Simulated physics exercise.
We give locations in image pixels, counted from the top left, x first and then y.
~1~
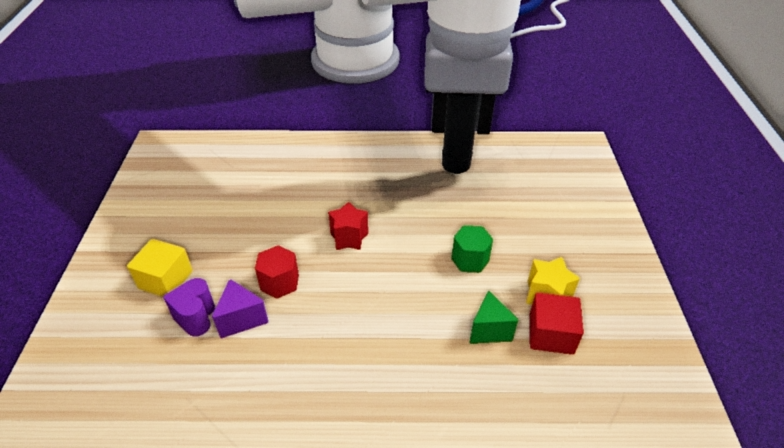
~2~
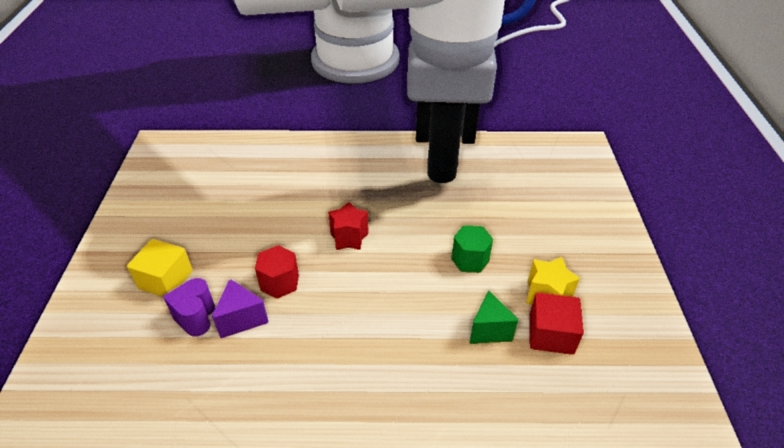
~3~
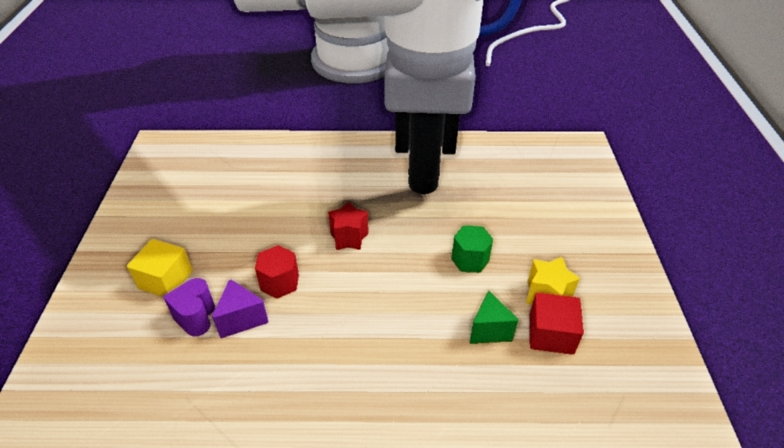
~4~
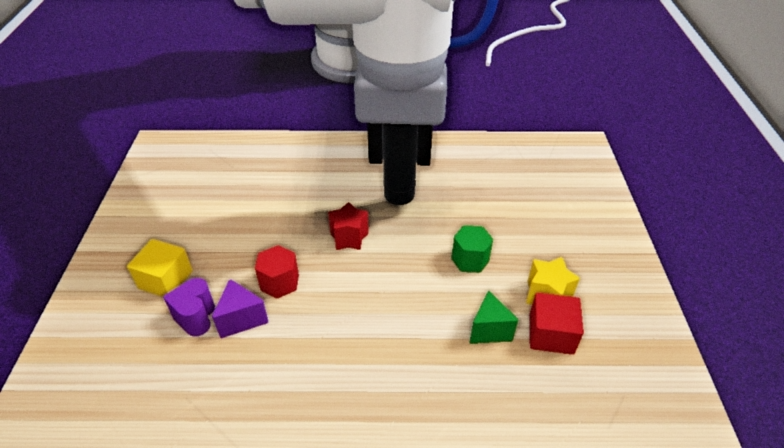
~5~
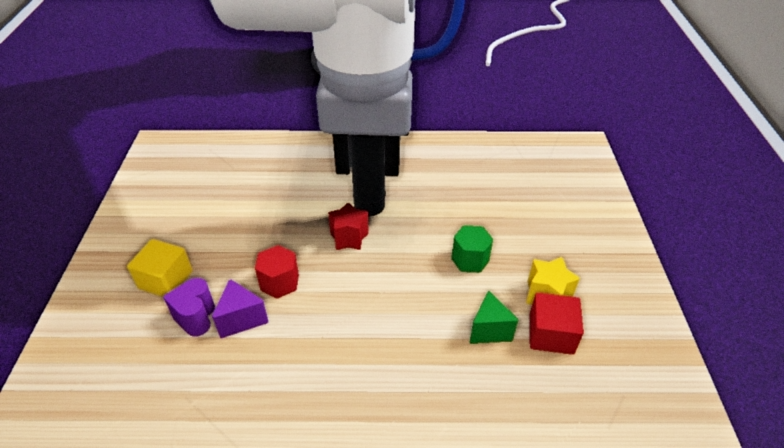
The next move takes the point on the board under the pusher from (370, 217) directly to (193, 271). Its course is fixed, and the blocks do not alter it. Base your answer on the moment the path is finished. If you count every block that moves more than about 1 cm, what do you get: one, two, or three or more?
The answer is two blocks, counting only moves over 1 cm.
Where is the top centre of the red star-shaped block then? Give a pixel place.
For the centre of its top, I'd go with (326, 231).
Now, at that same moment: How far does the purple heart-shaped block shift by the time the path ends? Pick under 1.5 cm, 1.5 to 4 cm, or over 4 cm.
Its displacement is below 1.5 cm.
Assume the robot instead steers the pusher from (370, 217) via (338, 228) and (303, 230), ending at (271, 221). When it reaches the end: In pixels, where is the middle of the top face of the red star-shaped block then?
For the centre of its top, I'd go with (326, 231).
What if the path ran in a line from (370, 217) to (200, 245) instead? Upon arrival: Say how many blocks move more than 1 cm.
When the path ends, I think you'll find one block out of place by more than 1 cm.
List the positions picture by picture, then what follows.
The first picture shows lower end of the pusher (456, 166), tops of blocks, yellow square block (156, 257), purple heart-shaped block (187, 296), red six-sided block (275, 261), red star-shaped block (348, 216).
The second picture shows pusher (442, 175), blocks as before.
The third picture shows pusher (423, 185), blocks as before.
The fourth picture shows pusher (399, 196), blocks as before.
The fifth picture shows pusher (370, 207), yellow square block (156, 257), purple heart-shaped block (187, 296), red six-sided block (275, 261), red star-shaped block (348, 216).
What follows on the original path. One third of the way, pusher (312, 223); red star-shaped block (327, 231), turned 65° anticlockwise.
Two thirds of the way, pusher (252, 241); red star-shaped block (326, 231), turned 70° anticlockwise.
At the end, pusher (189, 260); yellow square block (137, 263); purple heart-shaped block not moved; red six-sided block not moved; red star-shaped block (326, 231), turned 70° anticlockwise.
